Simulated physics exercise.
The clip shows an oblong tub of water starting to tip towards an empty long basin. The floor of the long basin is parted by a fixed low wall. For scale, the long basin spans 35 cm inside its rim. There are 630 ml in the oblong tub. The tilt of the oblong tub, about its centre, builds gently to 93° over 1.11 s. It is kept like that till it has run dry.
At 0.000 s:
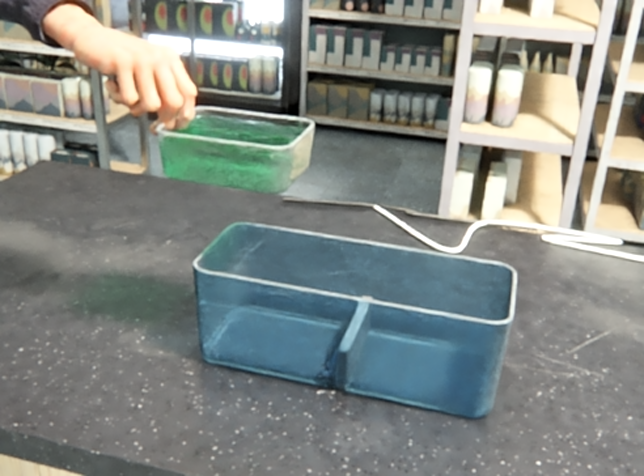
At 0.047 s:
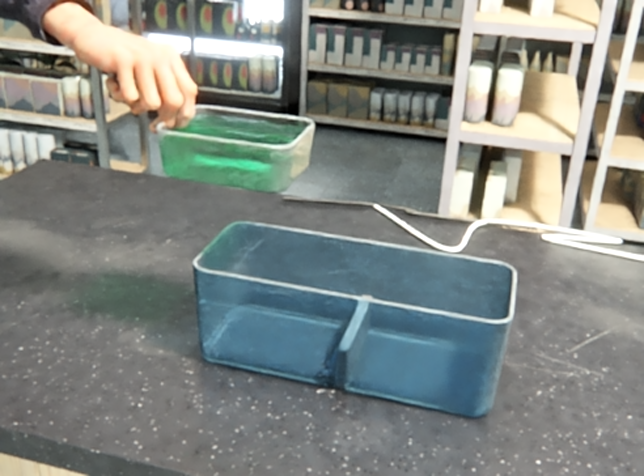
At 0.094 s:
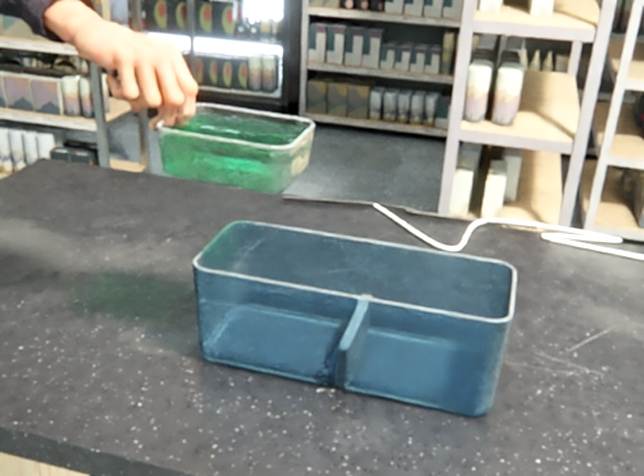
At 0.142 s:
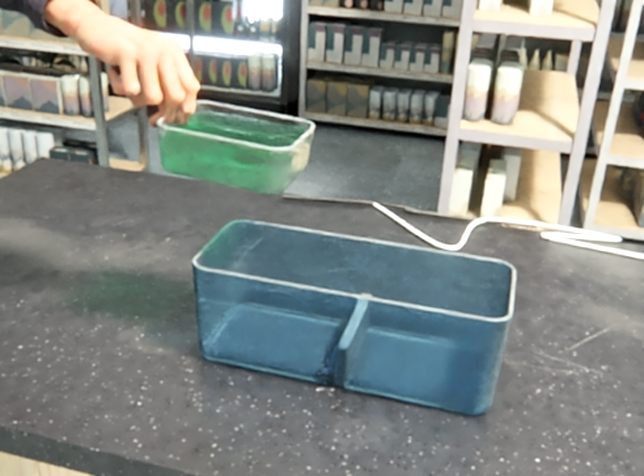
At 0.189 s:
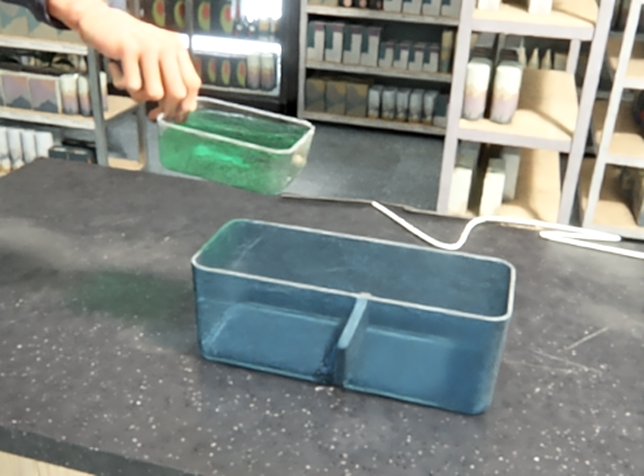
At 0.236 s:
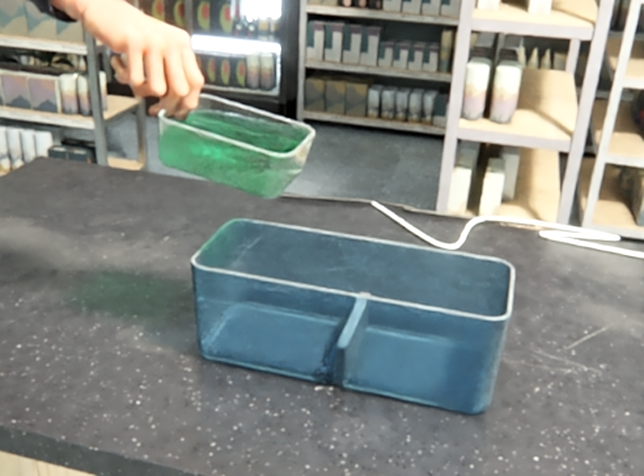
In a shop, a hand held a small clear tub of green liquid above a dark counter, behind an empty blue divided basin, then slowly tilted the tub slightly down to the right.
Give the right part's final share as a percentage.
The far part has some 47 per cent.
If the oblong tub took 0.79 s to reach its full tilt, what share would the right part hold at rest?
Then about 40 per cent.
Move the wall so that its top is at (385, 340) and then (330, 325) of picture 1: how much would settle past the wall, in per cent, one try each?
In turn about 5 and 65 per cent.
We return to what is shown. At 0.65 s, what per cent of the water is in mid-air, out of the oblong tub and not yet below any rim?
Some 40 per cent.
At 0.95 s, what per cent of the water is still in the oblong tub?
Some 7 per cent.
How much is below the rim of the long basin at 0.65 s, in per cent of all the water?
Near 22 in a hundred.
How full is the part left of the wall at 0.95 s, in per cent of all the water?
Some 36 per cent.
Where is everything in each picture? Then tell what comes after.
In the first frame, tilt 0°; pouring edge (303, 136); surface from (179, 125) to (302, 140); the long basin's rim runs from (213, 245) to (513, 295); the wall's top is at (356, 323).
In the second frame, tilt 0°; pouring edge (303, 136); surface from (179, 123) to (303, 139).
In the third frame, tilt 2°; pouring edge (303, 136); surface from (180, 122) to (303, 140).
In the fourth frame, tilt 4°; pouring edge (303, 138); surface from (180, 121) to (303, 139).
In the fifth frame, tilt 6°; pouring edge (303, 141); surface from (179, 120) to (302, 140).
In the sixth frame, tilt 10°; pouring edge (303, 145); surface from (179, 119) to (304, 140).
Then, 0.65 s in, the tilt is 59° and 37 per cent is still to pour, 9 is left of the wall and 14 right of it.
Then, 0.95 s in, the tilt is 88° and 7 per cent is still to pour, 36 is left of the wall and 47 right of it.
Then, 1.27 s in, the tilt is 93° and 1 per cent is still to pour, 44 is left of the wall and 47 right of it.
Then, 1.61 s in, the tilt is 93° and 0 per cent is still to pour, 46 is left of the wall and 47 right of it.
Finally, 46 per cent lies left of the wall, 47 right of it and 7 outside.
